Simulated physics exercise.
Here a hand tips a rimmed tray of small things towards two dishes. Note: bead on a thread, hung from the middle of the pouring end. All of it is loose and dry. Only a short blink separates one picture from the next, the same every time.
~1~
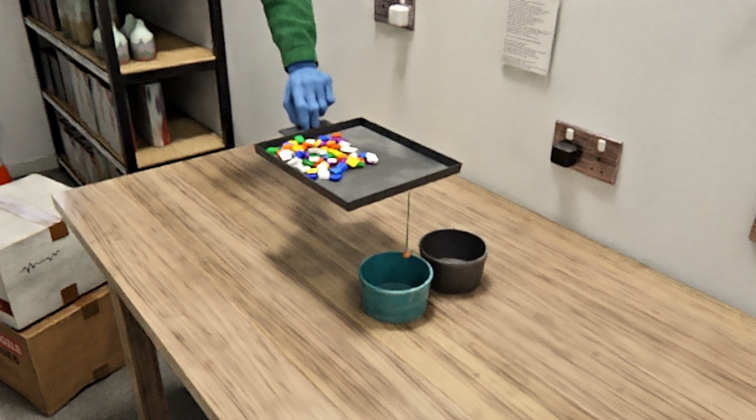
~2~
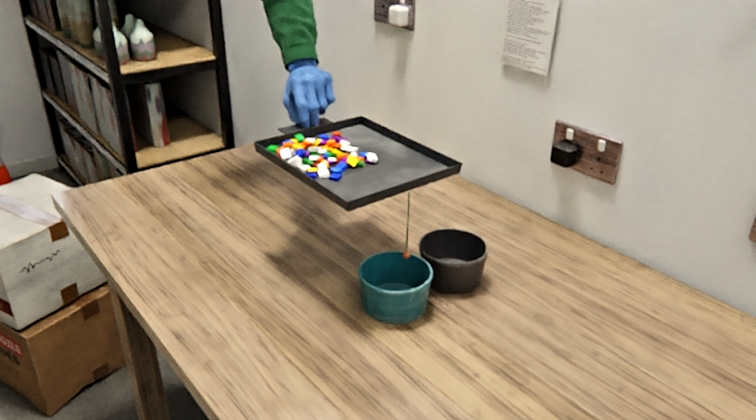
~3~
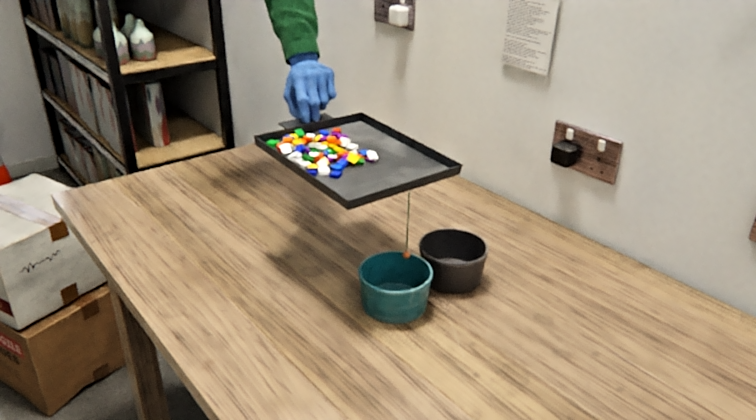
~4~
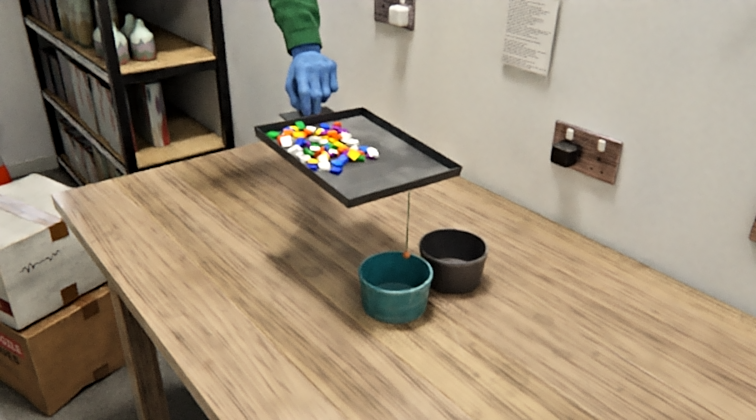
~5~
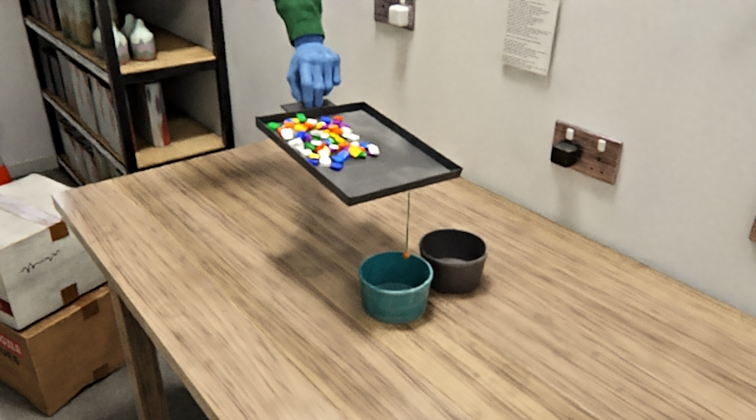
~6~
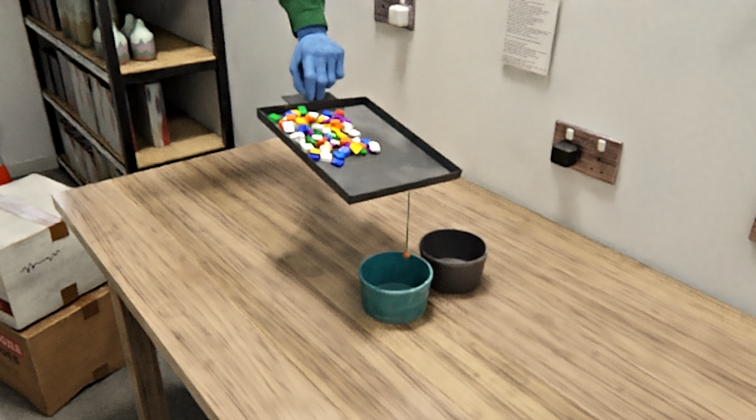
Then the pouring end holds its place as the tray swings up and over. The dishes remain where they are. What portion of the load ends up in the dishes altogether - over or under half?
Most is saved.
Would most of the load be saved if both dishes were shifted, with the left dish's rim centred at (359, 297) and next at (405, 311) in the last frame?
For the earlier try a smaller portion is kept, for the later one a smaller portion.
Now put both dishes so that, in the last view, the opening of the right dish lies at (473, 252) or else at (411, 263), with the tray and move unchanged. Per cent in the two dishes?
Roughly 60% the first time and 20% the second time.
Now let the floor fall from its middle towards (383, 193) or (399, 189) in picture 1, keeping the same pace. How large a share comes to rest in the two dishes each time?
About 30 and 40 per cent.
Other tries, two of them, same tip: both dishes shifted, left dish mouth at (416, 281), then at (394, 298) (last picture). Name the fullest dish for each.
Place 1: The one on the right side; place 2: The one on the right side.
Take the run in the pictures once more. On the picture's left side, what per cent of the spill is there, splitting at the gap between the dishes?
Reading: Around 0 %.
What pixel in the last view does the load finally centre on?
About (451, 275).
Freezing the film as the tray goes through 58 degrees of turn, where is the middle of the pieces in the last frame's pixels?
The middle of the pieces shows up near (432, 173).
Soon after the last picture, tray tipped steeply; most on the tray; a stray few in the right dish; a small part in the air.
A little later, tray tipped right over; about half on the tray; a stray few in the left dish; about a third in the right dish; a small part outside both; a stray few in the air.
Later still, tray tipped past a quarter turn; a small part in the left dish; most in the right dish; about a quarter outside both.
At rest, tray tipped past a quarter turn; a small part in the left dish; most in the right dish; about a quarter outside both.
